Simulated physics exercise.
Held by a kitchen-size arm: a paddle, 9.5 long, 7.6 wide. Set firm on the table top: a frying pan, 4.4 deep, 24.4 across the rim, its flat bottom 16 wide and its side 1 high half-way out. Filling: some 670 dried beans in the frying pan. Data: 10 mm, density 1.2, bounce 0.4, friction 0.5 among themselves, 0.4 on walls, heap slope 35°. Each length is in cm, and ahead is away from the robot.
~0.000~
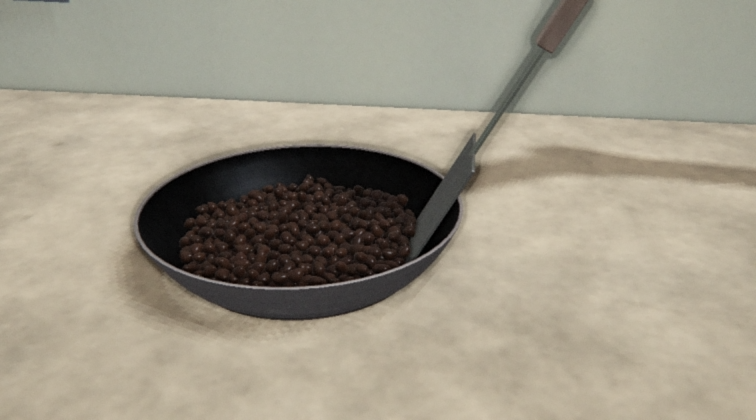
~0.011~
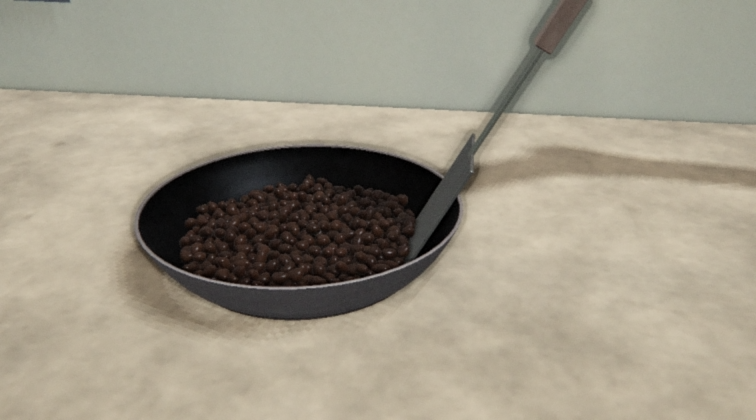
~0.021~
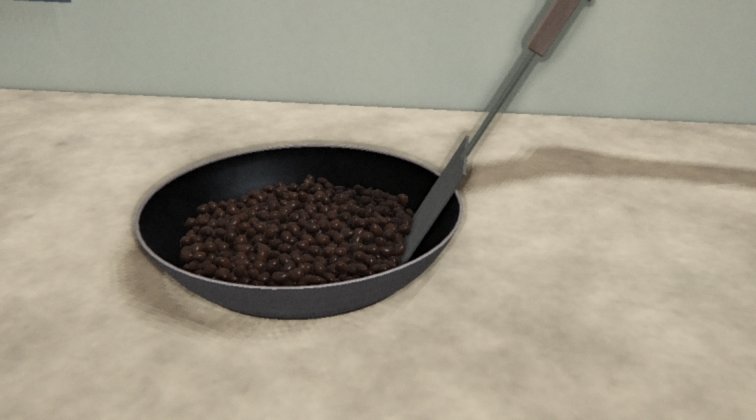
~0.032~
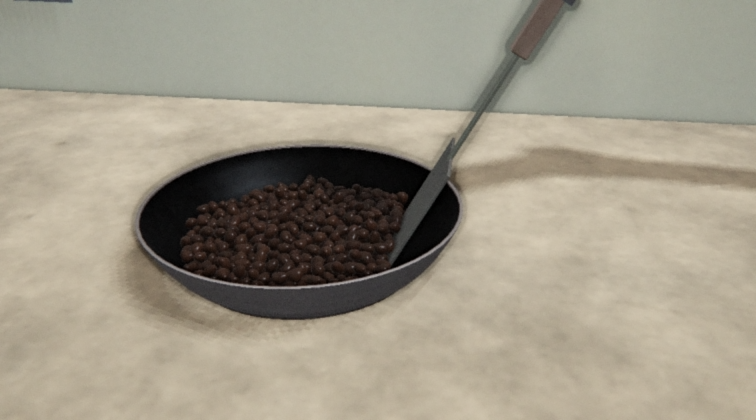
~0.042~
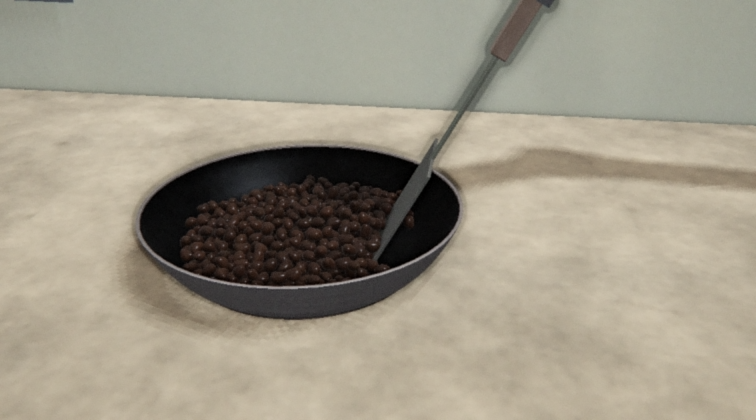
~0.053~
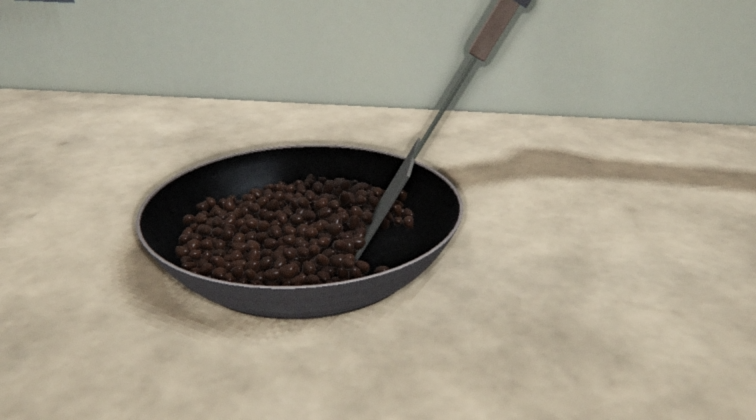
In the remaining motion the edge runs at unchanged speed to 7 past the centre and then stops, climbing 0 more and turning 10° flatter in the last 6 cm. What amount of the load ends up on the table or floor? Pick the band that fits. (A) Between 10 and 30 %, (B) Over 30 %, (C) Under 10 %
Between 10 and 30 %.
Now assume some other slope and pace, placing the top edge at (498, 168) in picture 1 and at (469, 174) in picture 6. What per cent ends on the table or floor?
It comes to something like 5 %, give or take.
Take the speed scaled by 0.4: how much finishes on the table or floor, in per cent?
Around 0 percent would finish on the table or floor.
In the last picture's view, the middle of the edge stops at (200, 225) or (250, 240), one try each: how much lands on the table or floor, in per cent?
About 40 and 5 per cent.
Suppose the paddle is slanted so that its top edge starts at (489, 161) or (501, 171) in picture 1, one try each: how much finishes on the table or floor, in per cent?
Some 10 per cent, then some 10 per cent.
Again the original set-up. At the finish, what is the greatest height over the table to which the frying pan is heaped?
Some 5.5 cm above the table.
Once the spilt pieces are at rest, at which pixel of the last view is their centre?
Approximately at (92, 231).
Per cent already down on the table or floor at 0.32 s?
It comes to some 15 in a hundred.
By 0.08 s, sloping 62°, highest piece 7 above the table; 674 in the frying pan.
By 0.11 s, sloping 59°, highest piece 8 above the table; 674 in the frying pan.
By 0.32 s, sloping 52°, highest piece 8 above the table; 579 in the frying pan, 87 on the table or floor, 8 on the blade or in flight.
By 1.37 s, sloping 52°, highest piece 6 above the table; 579 in the frying pan, 95 on the table or floor.
Final count, 579 in the frying pan, 95 on the table or floor. That is 14 % on the table or floor.
